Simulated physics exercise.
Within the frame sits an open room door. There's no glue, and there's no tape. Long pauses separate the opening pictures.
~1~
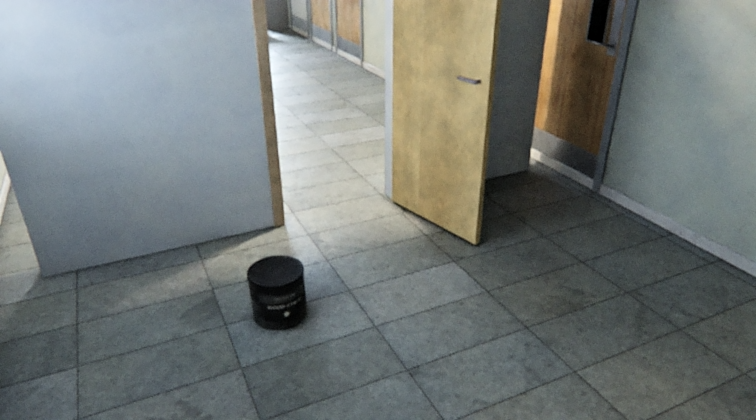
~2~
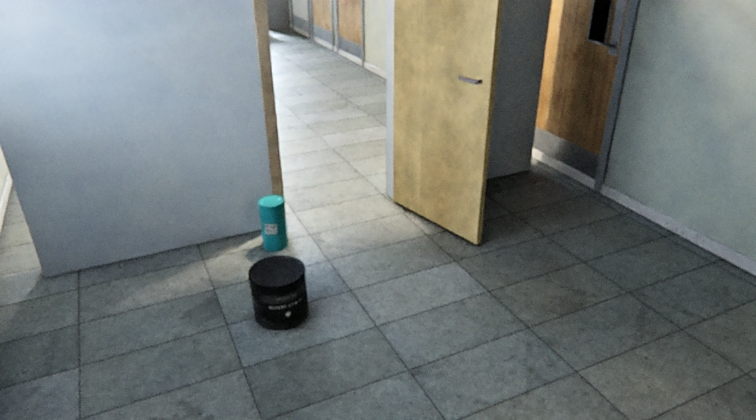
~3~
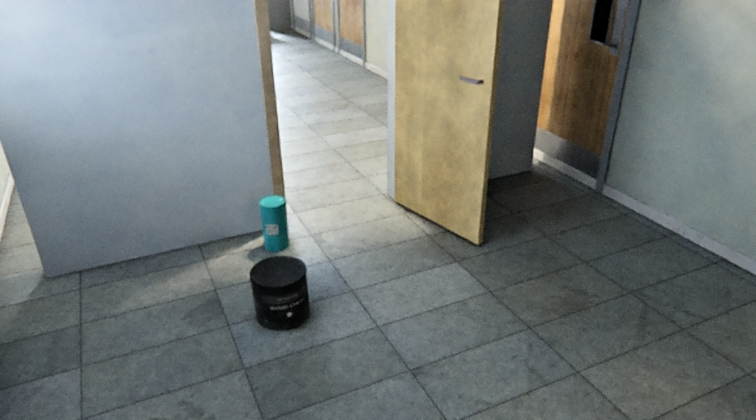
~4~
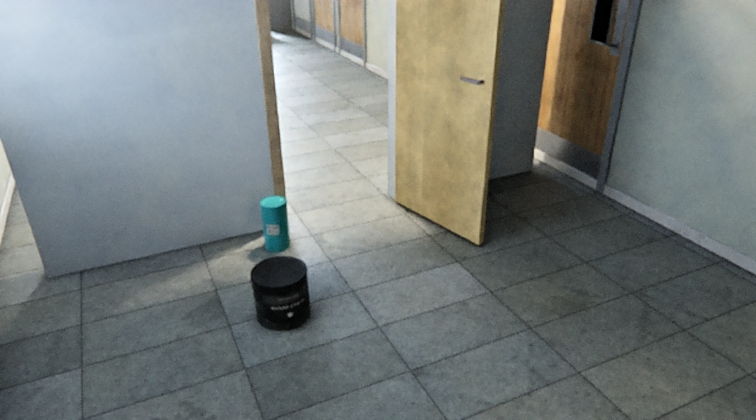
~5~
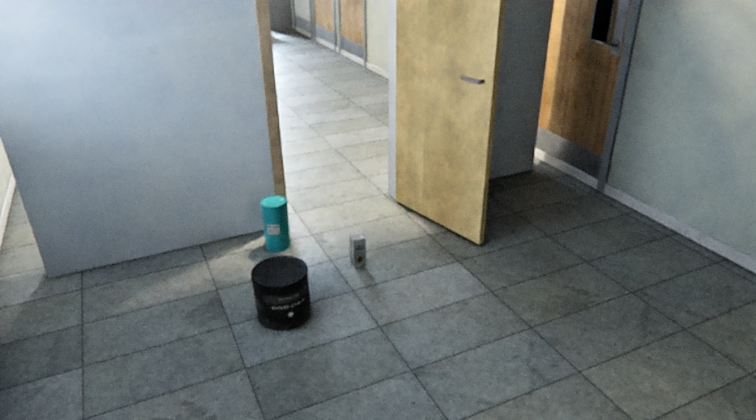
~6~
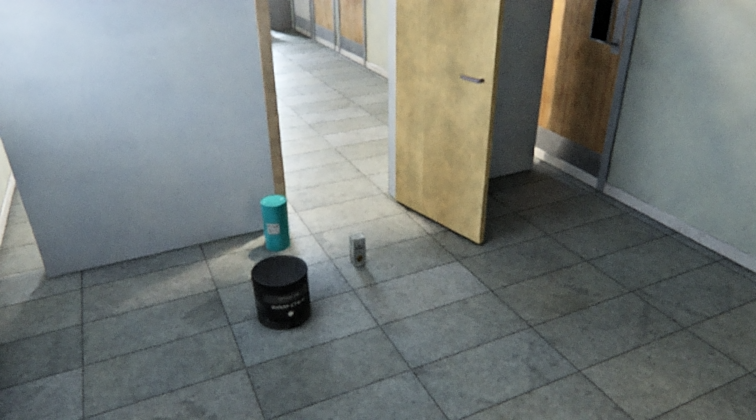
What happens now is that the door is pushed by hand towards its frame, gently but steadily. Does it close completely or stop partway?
The door travels the whole way.
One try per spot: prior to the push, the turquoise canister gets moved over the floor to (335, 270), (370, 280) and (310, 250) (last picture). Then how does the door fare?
Try 1 - swings fully home; try 2 - swings fully home; try 3 - swings fully home.
Then, 0.90 s on from there, door at 88°.
Then, 1.70 s on from there, door at 58°.
Then, 2.20 s on from there, door at 37°; white carton shifted a little near (353, 250).
Then, 2.80 s on from there, door at 12°; white carton shifted a little near (353, 250).
In the end, door at 0°; all 3 unmoved. At the end, from the last picture's camera, white carton near (353, 250).
